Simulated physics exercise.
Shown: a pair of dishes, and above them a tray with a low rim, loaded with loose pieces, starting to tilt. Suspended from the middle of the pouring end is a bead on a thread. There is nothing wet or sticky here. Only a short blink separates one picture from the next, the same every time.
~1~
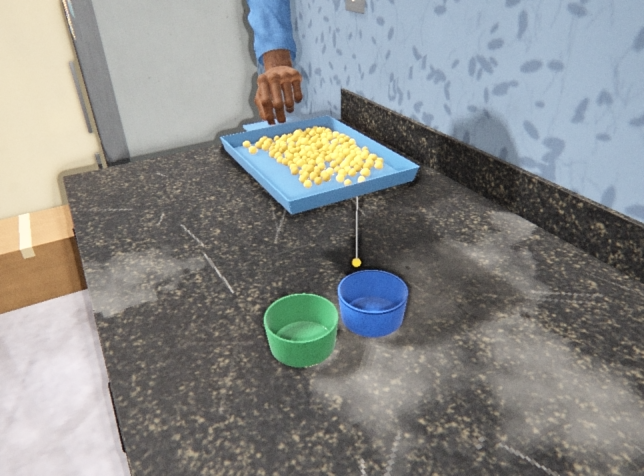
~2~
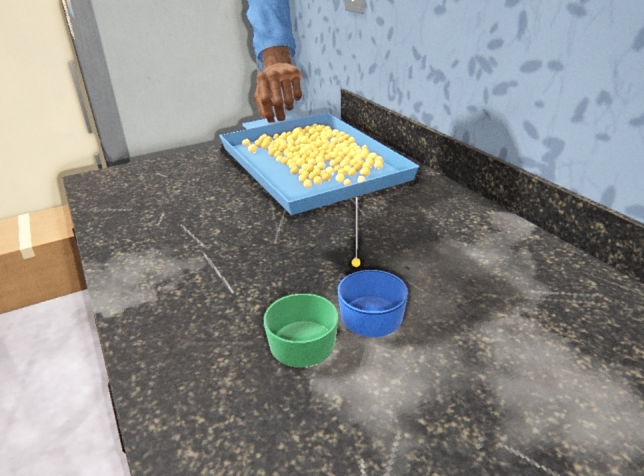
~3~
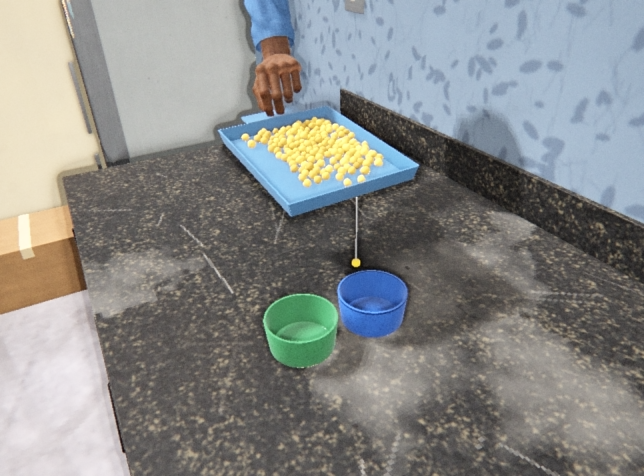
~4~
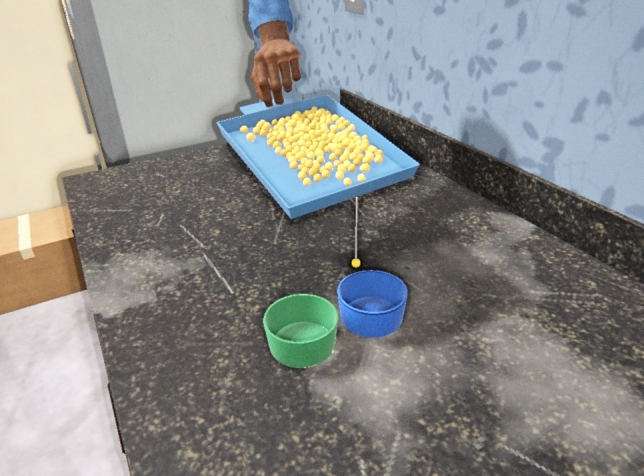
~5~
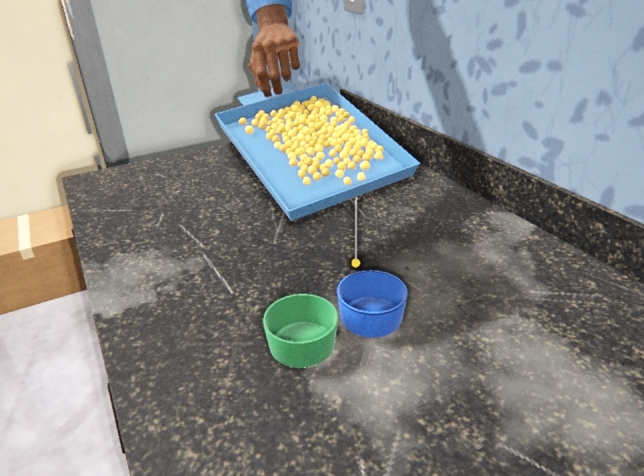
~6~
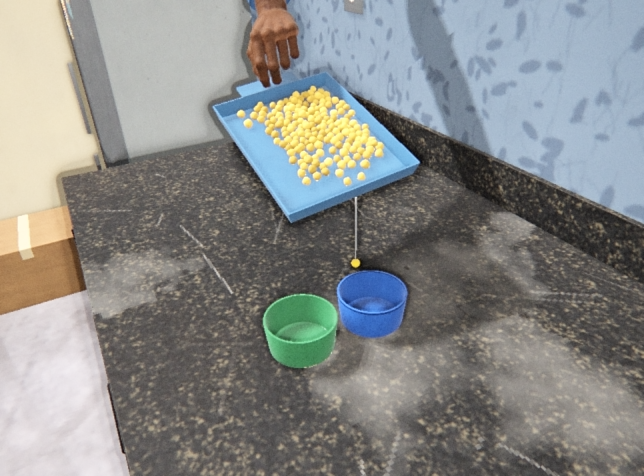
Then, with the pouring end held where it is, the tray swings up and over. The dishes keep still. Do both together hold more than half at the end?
Well, most of the load lands in the dishes, as it turns out.
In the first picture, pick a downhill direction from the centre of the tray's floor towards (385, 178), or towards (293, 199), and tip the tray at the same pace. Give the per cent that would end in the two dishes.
Roughly 10 % in the first case and 20 % in the second.
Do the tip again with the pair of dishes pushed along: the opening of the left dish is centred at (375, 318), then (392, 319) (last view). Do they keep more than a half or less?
The pair would catch the lesser share the first time and the lesser share the second time.
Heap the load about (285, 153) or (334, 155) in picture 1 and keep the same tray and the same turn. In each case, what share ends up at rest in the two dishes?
Close to 60 in a hundred, then close to 60 in a hundred.
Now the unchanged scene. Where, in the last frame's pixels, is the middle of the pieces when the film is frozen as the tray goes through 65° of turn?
Its middle sits at about pixel (314, 176).
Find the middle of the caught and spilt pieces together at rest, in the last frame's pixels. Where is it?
Near (308, 332).
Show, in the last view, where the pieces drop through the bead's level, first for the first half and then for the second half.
Starting near (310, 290), moving on to near (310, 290).
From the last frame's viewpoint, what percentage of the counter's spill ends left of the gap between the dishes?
Estimate: Roughly 70 %.
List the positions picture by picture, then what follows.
Corners of the pouring end at (291, 199) and (414, 166), level; middle of the load at (322, 152), puffed corn balls; left dish at (319, 351); right dish at (392, 321); bead on its thread at (356, 263), in the first frame.
Corners of the pouring end at (291, 199) and (414, 166), level; middle of the load at (321, 150), in the second frame.
Corners of the pouring end at (291, 201) and (414, 165), tipped barely, lowest at the left corner; middle of the load at (321, 146), in the third frame.
Corners of the pouring end at (291, 204) and (414, 164), tipped a little, lowest at the left corner; middle of the load at (321, 140), in the fourth frame.
Corners of the pouring end at (291, 207) and (414, 162), tipped a little, lowest at the left corner; middle of the load at (320, 134), in the fifth frame.
Corners of the pouring end at (291, 210) and (414, 161), tipped clearly, lowest at the left corner; middle of the load at (320, 128); left dish at (318, 351); right dish at (391, 321), in the sixth frame.
Soon, tray tipped steeply; nearly all on the tray; a stray few in the left dish; a stray few in the air.
A while on, tray tipped past a quarter turn; about a quarter on the tray; about a third in the left dish; a stray few in the right dish; a small part outside both; about a quarter in the air.
Towards the end, tray tipped past a quarter turn; about half in the left dish; a small part in the right dish; about a third outside both.
Finally, tray tipped past a quarter turn; about half in the left dish; a small part in the right dish; about a third outside both.
